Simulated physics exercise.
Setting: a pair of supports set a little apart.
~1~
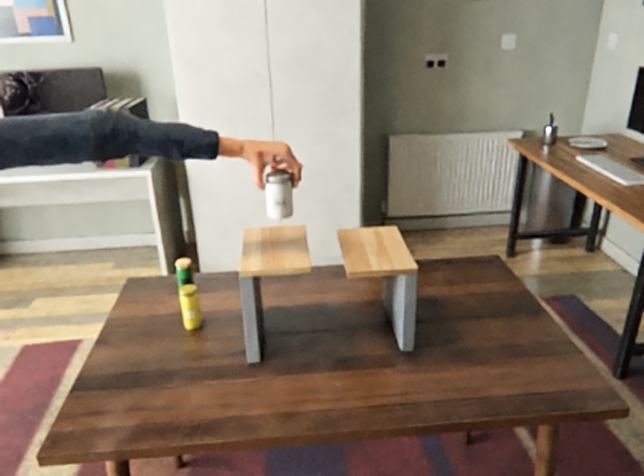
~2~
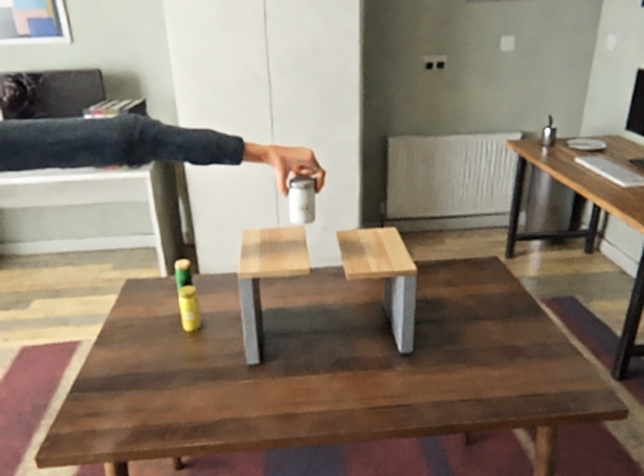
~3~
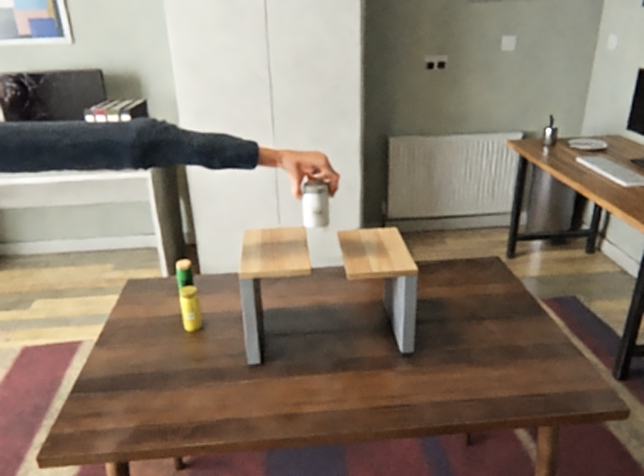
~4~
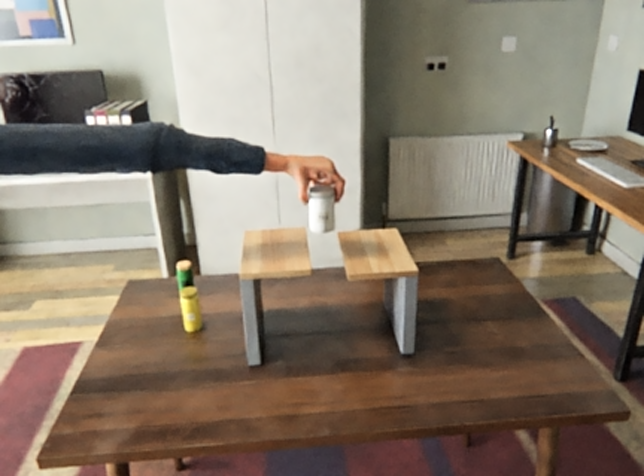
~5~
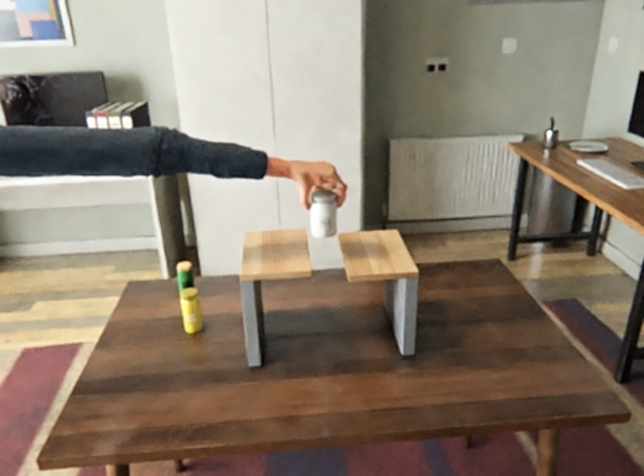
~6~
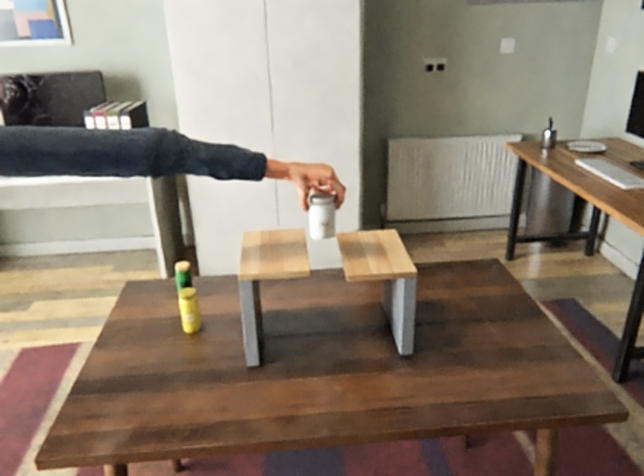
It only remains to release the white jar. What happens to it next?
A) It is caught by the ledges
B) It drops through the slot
The answer is B.
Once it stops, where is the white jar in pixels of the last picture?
It winds up at roughly (325, 316).
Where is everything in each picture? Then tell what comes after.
In the first picture, on its way; white jar (280, 195); yellow shaker (191, 307).
In the second picture, on its way; white jar (302, 200); yellow shaker (190, 308).
In the third picture, on its way; white jar (316, 204); yellow shaker (191, 308).
In the fourth picture, on its way; white jar (322, 209); yellow shaker (191, 309).
In the fifth picture, poised above the slot; white jar (324, 214); yellow shaker (192, 310).
In the sixth picture, poised above the slot; white jar (323, 216); yellow shaker (190, 310).
Then, 0.30 s on from there, white jar shifted well along near (324, 289).
Then, 0.50 s on from there, white jar shifted well along near (325, 315).
In the end, moved from the start, white jar; the other 2 unmoved. At the end, from the last picture's camera, white jar near (325, 317). The jar reaches the table.
